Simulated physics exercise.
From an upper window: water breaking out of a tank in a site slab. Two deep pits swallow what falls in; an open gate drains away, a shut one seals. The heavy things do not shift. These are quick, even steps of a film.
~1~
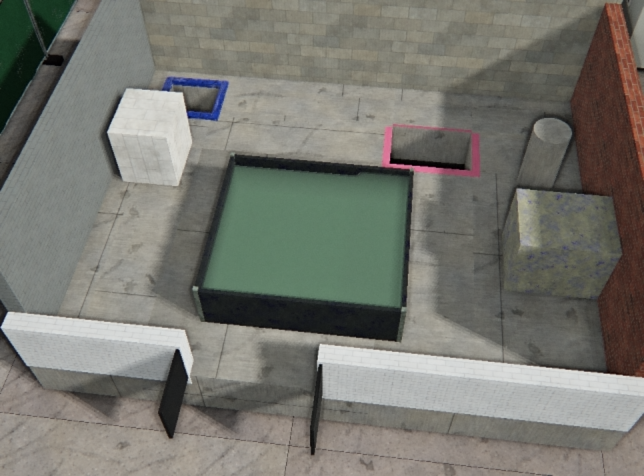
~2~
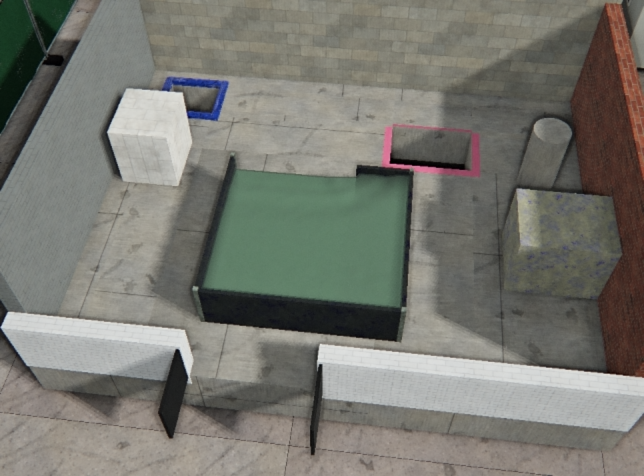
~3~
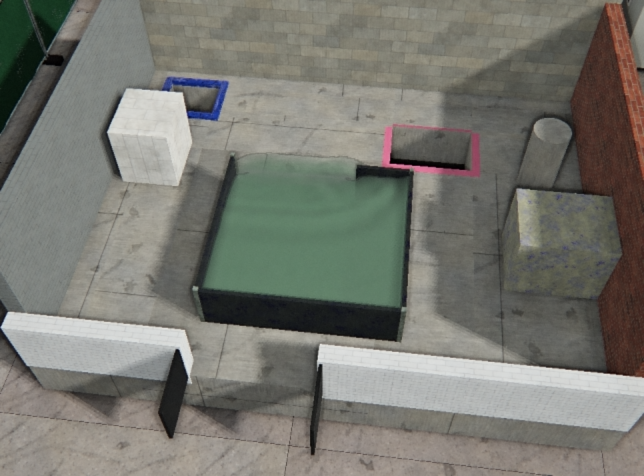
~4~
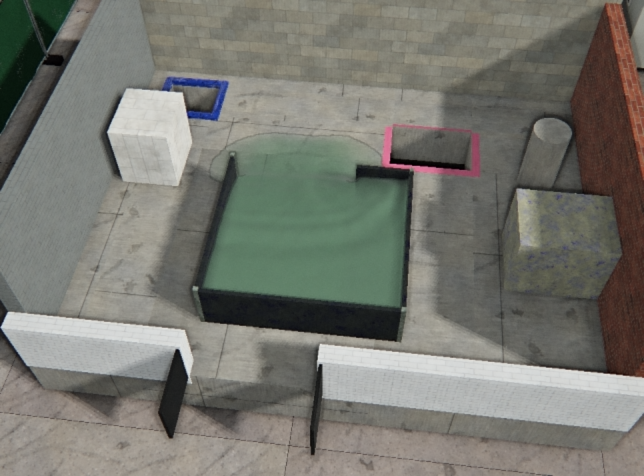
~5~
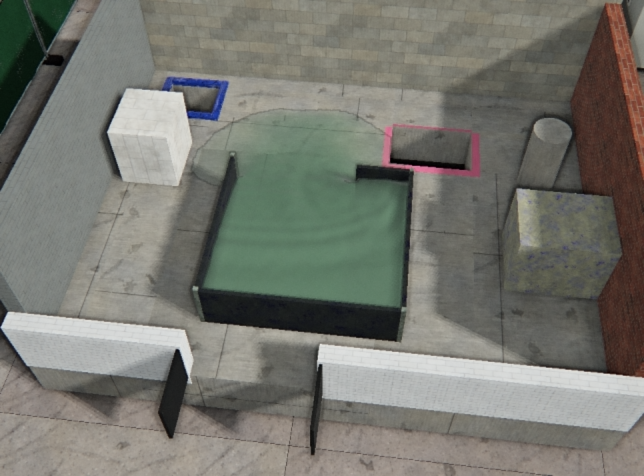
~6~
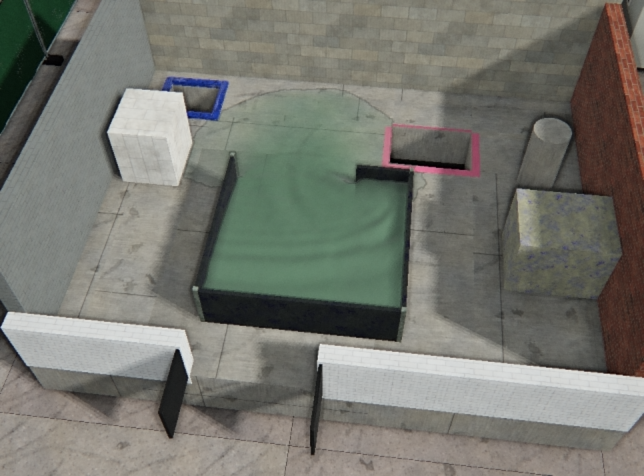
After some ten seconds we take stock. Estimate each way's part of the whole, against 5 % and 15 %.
One by one: The gate takes under 5 %; the pink pit takes over 15 %; the blue pit takes over 15 %.
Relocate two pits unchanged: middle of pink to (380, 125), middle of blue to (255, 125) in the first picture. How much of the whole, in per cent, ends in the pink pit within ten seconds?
Roughly, in per cent: Pink 30.
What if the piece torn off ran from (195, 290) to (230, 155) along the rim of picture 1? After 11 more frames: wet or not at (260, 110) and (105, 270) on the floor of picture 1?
In turn: Wet, covered.
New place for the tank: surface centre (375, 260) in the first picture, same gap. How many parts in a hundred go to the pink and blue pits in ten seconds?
Roughly, in per cent: Pink 30, blue 20.
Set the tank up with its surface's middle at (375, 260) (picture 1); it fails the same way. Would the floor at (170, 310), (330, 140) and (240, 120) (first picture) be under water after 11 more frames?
In that order: Clear, covered, wet.
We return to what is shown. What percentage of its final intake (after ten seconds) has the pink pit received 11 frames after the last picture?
Some 5 per cent.
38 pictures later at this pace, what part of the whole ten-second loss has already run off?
I make it 70 per cent.
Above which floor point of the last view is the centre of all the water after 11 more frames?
I would point to (307, 195).
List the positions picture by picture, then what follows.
Still water in the open tank at (311, 230), in the first picture.
Water pours out on the open tank's far side and has run to a hidden place, in the second picture.
Water pours out on the open tank's far side and has run to a hidden place, in the third picture.
Water pours out on the open tank's far side and has run to (374, 156), in the fourth picture.
The front is at (350, 116), out from the gap on the open tank's far side, in the fifth picture.
The front is at (330, 91), out from the gap on the open tank's far side, in the sixth picture.
A moment on, water covers 25 % of the floor; the gate 0 %, the pink pit 1 %, the blue pit 0 %.
Next, water covers 35 % of the floor; the gate 0 %, the pink pit 1 %, the blue pit 4 %.
Then, water covers 45 % of the floor; the gate 0 %, the pink pit 4 %, the blue pit 14 %.
Later, water covers 70 % of the floor; the gate 0 %, the pink pit 12 %, the blue pit 21 %.
In the end, water covers 90 % of the floor; the gate 1 %, the pink pit 20 %, the blue pit 26 %.
